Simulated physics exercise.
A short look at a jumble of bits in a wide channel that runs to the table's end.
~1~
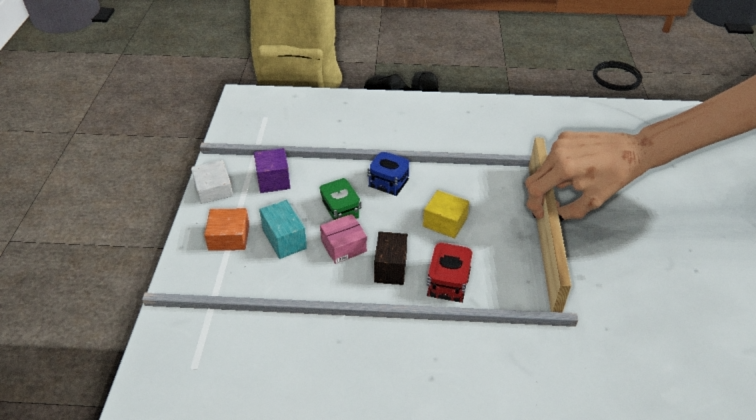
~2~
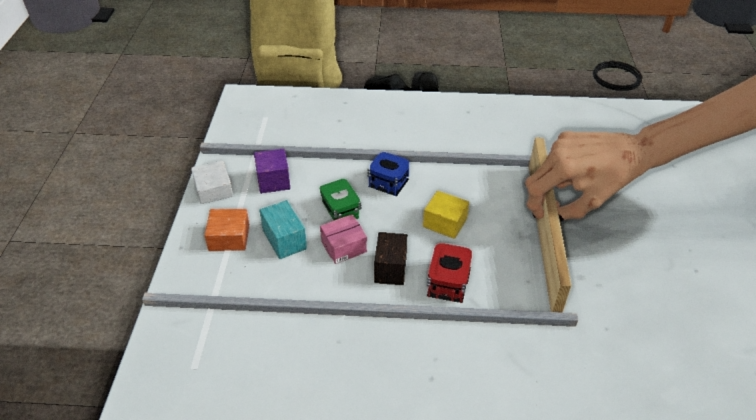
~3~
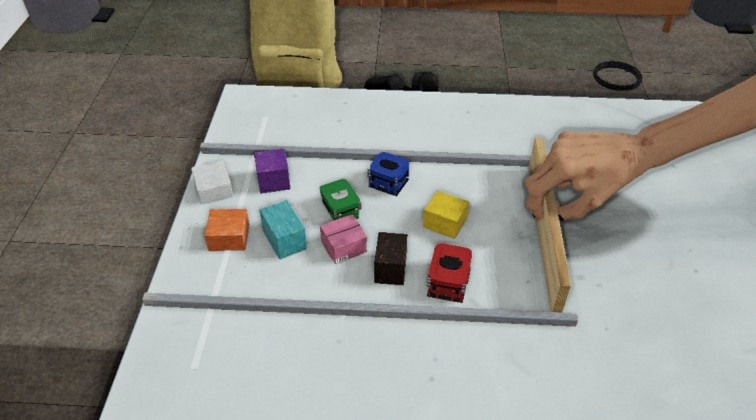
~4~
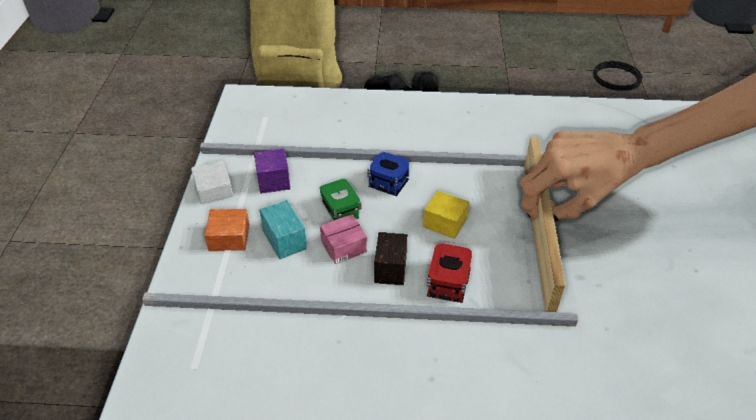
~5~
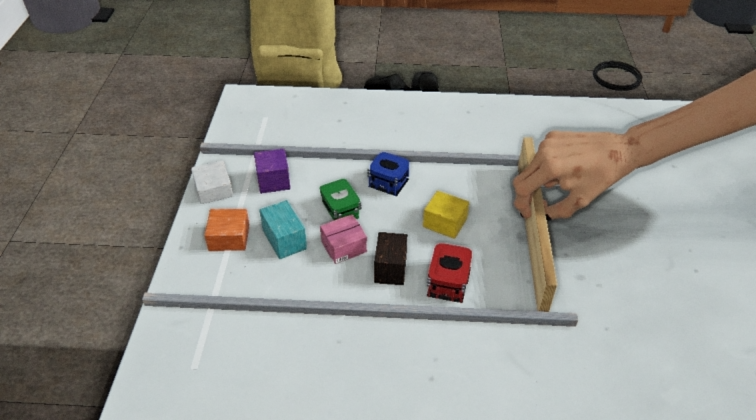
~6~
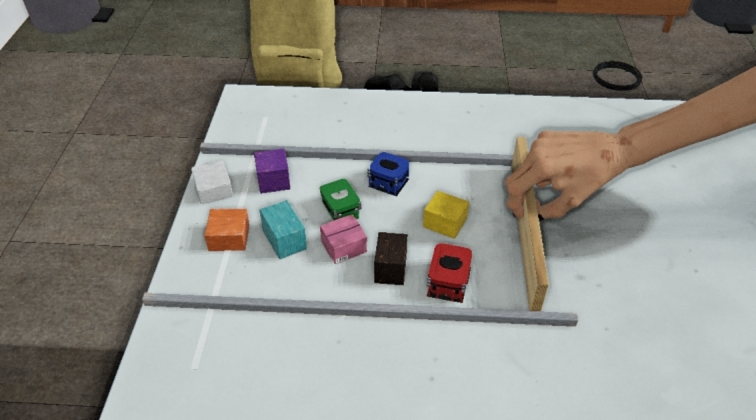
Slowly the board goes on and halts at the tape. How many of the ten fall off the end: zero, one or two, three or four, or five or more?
In the end the number that fall off is three or four.
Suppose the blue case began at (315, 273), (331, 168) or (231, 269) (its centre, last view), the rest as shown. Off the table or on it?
In that order, it tumbles off; stays on; tumbles off.
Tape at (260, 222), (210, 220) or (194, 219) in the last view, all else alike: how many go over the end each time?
In that order 1, 7 and 7.
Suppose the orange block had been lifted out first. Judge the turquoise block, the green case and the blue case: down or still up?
The turquoise block falls; the green case does not fall; the blue case holds on.
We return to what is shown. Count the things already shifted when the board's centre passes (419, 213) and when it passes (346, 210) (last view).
At the one place 4, at the other 8.
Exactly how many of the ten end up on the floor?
Fallen: 3.
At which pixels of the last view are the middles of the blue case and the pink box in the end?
Near (230, 171) and (178, 224).
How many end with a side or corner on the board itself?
That makes 3.
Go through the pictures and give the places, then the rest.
The first picture shows white block (212, 182); orange block (228, 229); purple block (272, 171); board (547, 219); tape (236, 221).
The second picture shows orange block (228, 230); pink box (344, 239).
The third picture shows purple block (272, 171); blue case (389, 174).
The fourth picture shows white block (212, 182); black block (391, 258).
The fifth picture shows orange block (228, 230); green case (340, 202).
The sixth picture shows white block (212, 182); orange block (228, 230); purple block (272, 171); board (528, 218); tape (236, 221).
A little later, none off yet; white block at rest near (212, 182); orange block at rest near (228, 230); purple block at rest near (272, 171).
When it is over, the number that fall off is three or four; down, turquoise block, orange block and white block.
